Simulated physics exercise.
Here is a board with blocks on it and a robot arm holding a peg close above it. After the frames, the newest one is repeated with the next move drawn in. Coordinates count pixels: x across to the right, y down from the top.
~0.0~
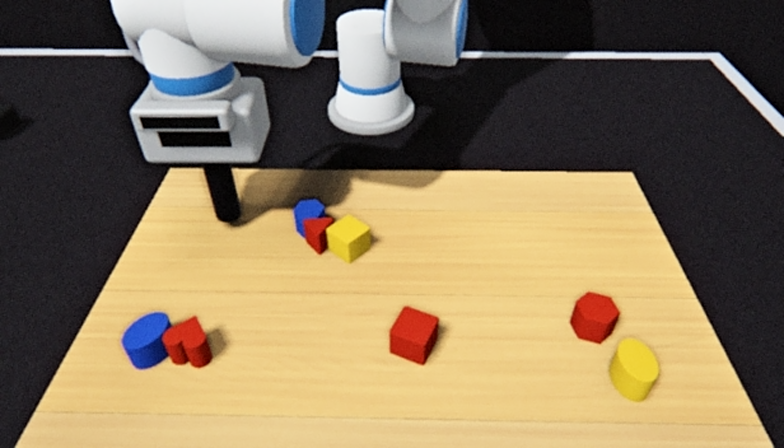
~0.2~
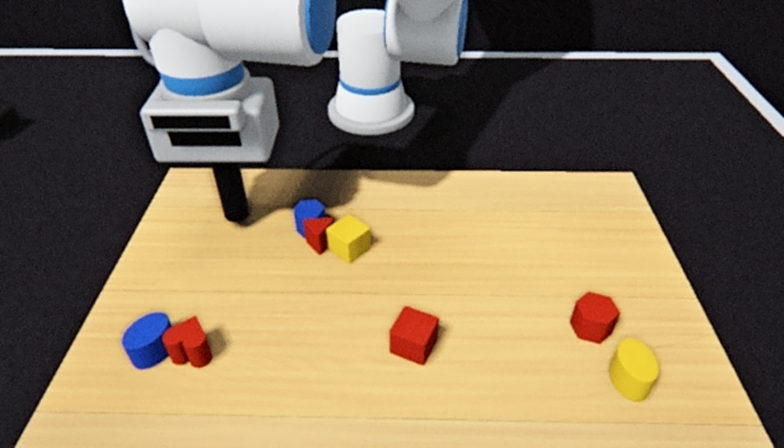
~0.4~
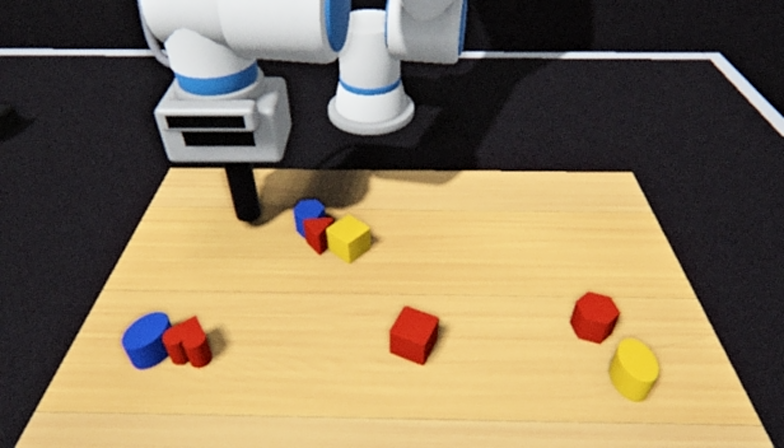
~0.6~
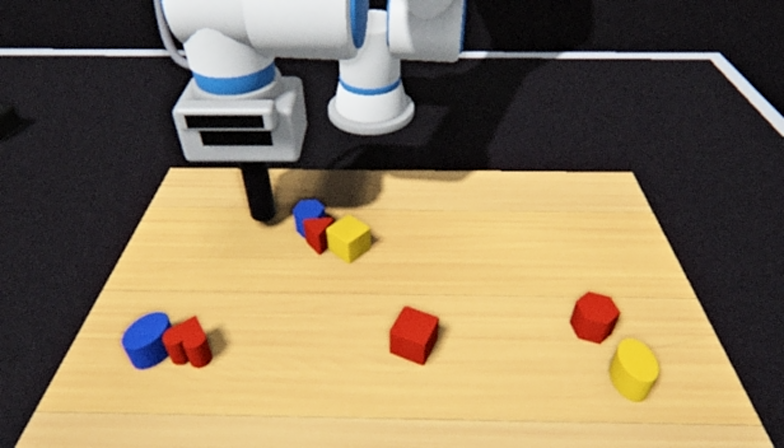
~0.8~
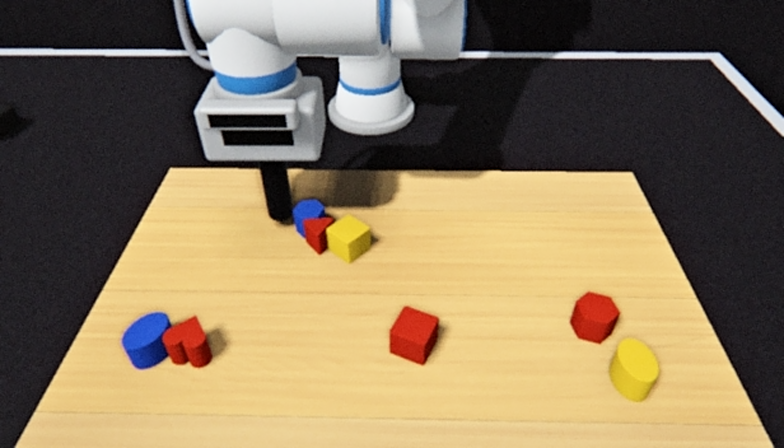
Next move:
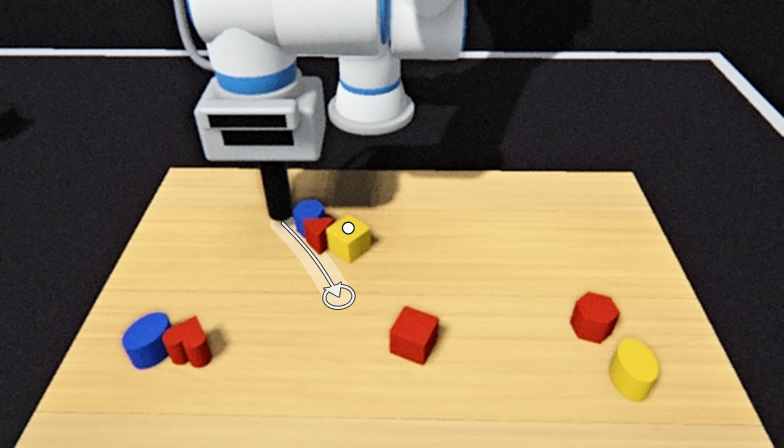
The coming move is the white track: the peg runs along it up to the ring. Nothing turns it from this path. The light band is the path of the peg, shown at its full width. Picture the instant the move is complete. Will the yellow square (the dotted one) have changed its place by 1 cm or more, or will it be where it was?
It gets moved.
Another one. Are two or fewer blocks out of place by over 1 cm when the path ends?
Final answer: No.
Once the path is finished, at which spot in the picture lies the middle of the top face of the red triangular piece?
The spot you're after is about (351, 251) in the image.
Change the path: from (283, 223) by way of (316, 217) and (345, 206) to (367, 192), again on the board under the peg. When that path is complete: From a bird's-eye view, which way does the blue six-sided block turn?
Short answer: Clockwise.
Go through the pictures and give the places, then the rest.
The first frame shows peg's lower end (229, 216); blue six-sided block (309, 208); red triangular piece (318, 224); yellow square (348, 228).
The second frame shows peg (238, 216); blocks still.
The third frame shows peg (249, 215); blocks still.
The fourth frame shows peg (264, 215); blocks still.
The fifth frame shows peg (281, 215); blue six-sided block (309, 208); red triangular piece (318, 224); yellow square (348, 228).
Drawn move, from (283, 223) over (313, 256) to (339, 297); the dot is on the yellow square.
What follows on the original path. One third of the way, peg (302, 236); blue six-sided block (324, 212), turned 50° anticlockwise; red triangular piece (327, 232); yellow square (356, 230), turned 20° anticlockwise.
Two thirds of the way, peg (321, 260); blue six-sided block (324, 212), turned 50° anticlockwise; red triangular piece (348, 246), turned 60° anticlockwise; yellow square (371, 232), turned 55° anticlockwise.
At the end, peg (338, 288); blue six-sided block (324, 212), turned 50° anticlockwise; red triangular piece (351, 251), turned 110° anticlockwise; yellow square (371, 232), turned 55° anticlockwise.
